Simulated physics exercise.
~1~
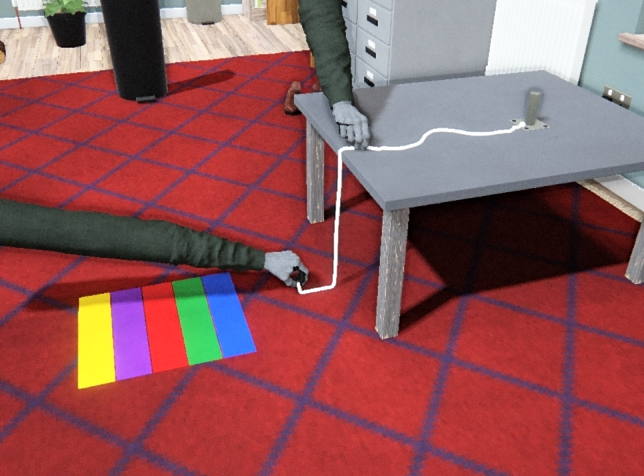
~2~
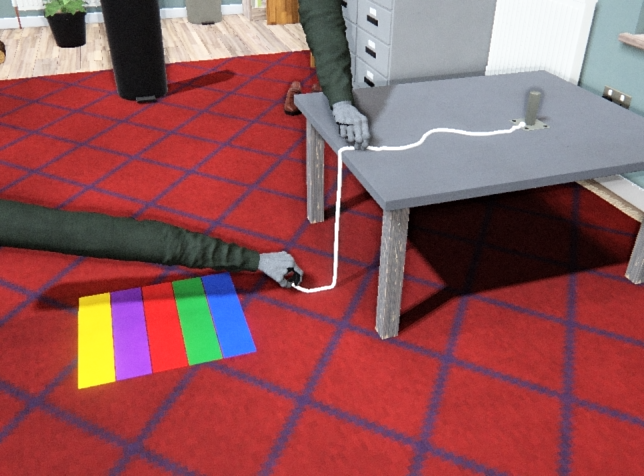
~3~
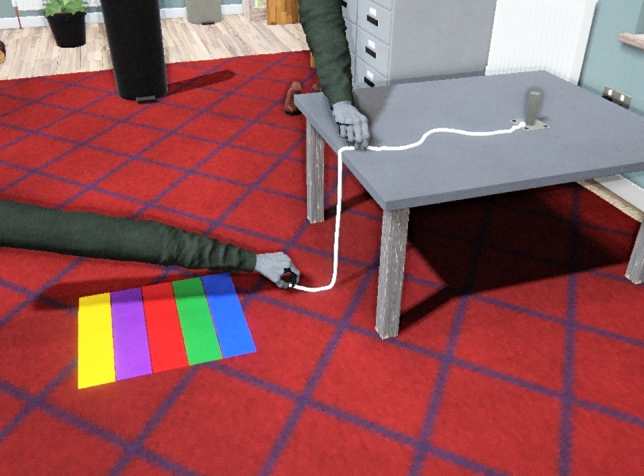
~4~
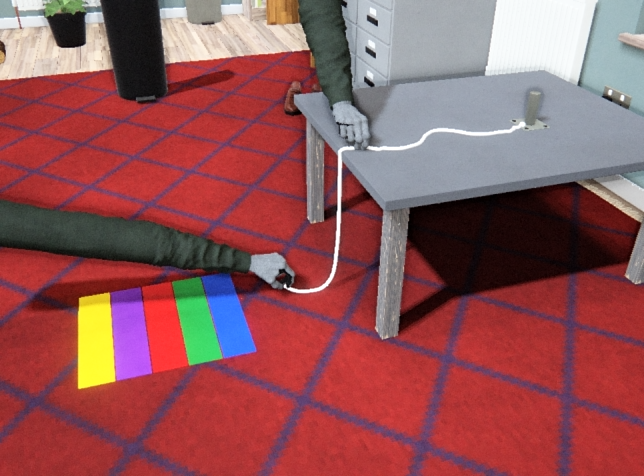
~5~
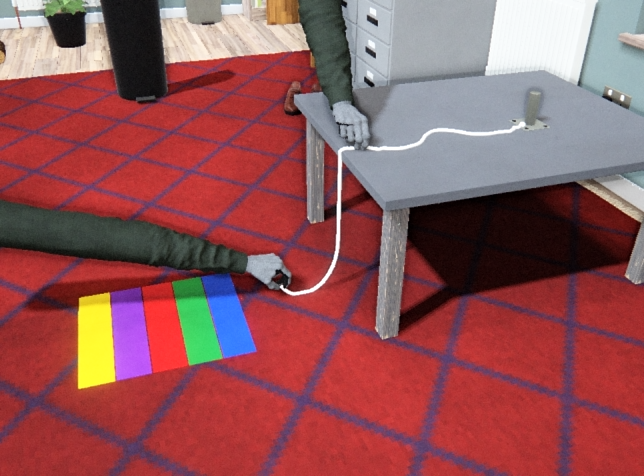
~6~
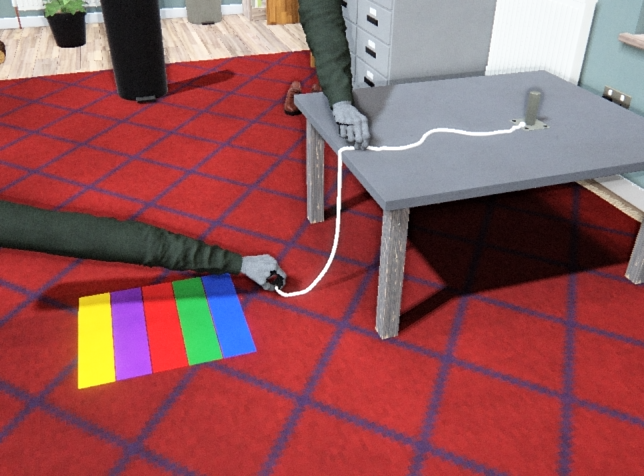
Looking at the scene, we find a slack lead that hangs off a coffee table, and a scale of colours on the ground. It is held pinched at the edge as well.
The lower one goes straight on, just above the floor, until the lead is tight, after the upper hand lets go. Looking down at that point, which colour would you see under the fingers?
You would see red.
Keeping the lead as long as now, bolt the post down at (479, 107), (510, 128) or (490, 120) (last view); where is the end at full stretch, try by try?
In pixels, the answers are (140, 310), (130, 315) and (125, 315).
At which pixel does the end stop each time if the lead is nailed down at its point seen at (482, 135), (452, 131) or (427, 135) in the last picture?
About (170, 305), (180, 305) and (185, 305).
Soon after, end near (217, 299); over blue.
After that, end near (184, 305); over green.
At the stop, end near (164, 308); over red. It gets as far as the red strip.
